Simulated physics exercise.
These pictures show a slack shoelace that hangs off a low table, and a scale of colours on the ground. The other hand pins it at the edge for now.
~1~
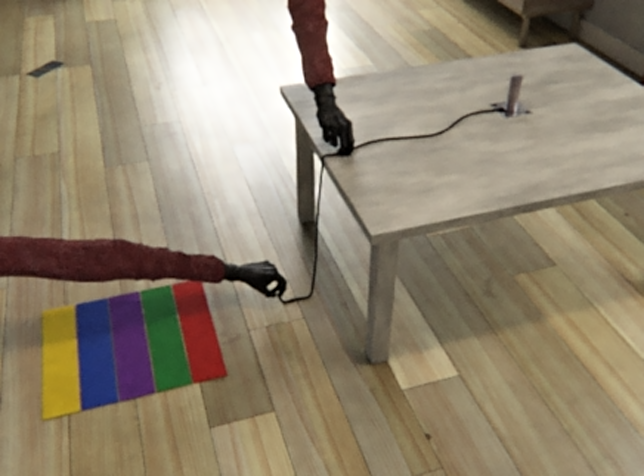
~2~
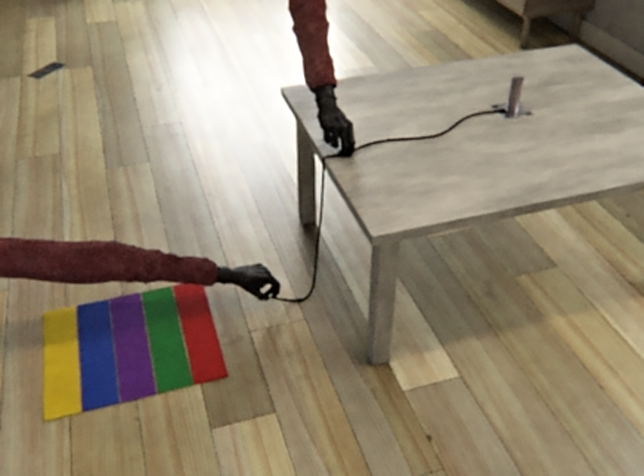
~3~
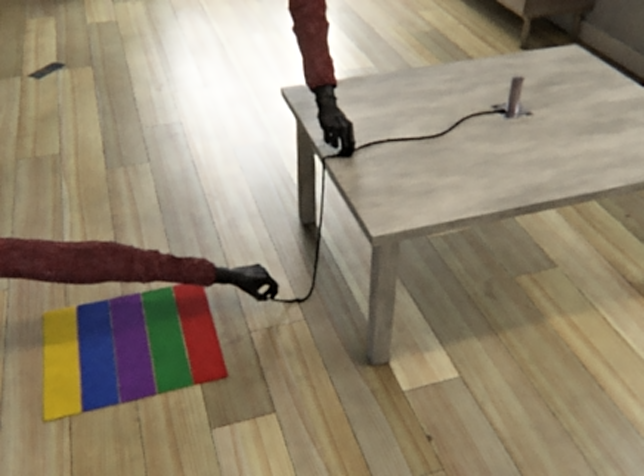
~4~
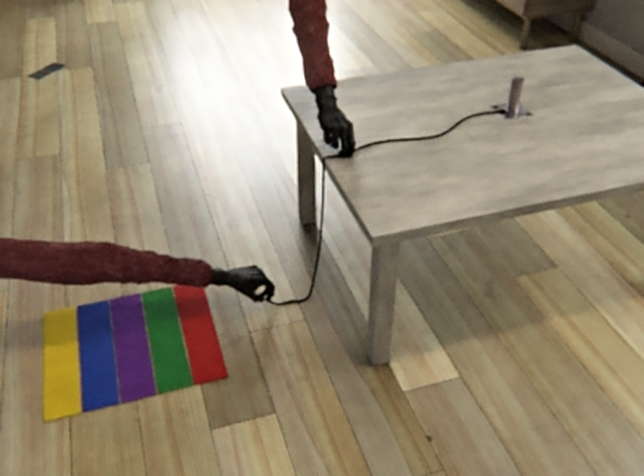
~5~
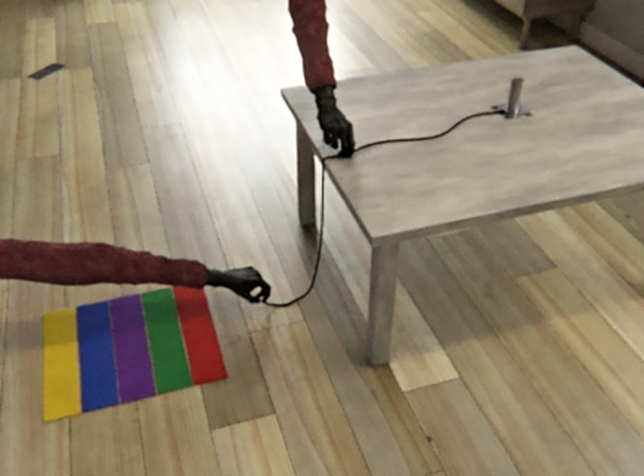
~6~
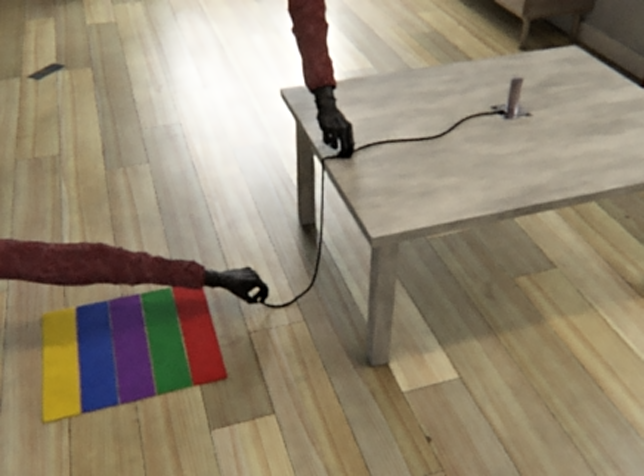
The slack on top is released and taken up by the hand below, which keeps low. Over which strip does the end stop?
The end stops over the green strip.
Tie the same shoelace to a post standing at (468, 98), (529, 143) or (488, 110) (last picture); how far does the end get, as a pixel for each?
About (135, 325), (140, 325) and (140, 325).
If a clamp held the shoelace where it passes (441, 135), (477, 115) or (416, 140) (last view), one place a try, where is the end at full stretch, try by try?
In that order: (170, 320), (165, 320) and (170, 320).
Soon after, end near (219, 309); short of the strips.
Then, end near (184, 317); over red.
At full stretch, end near (164, 321); over green. It gets as far as the green strip.
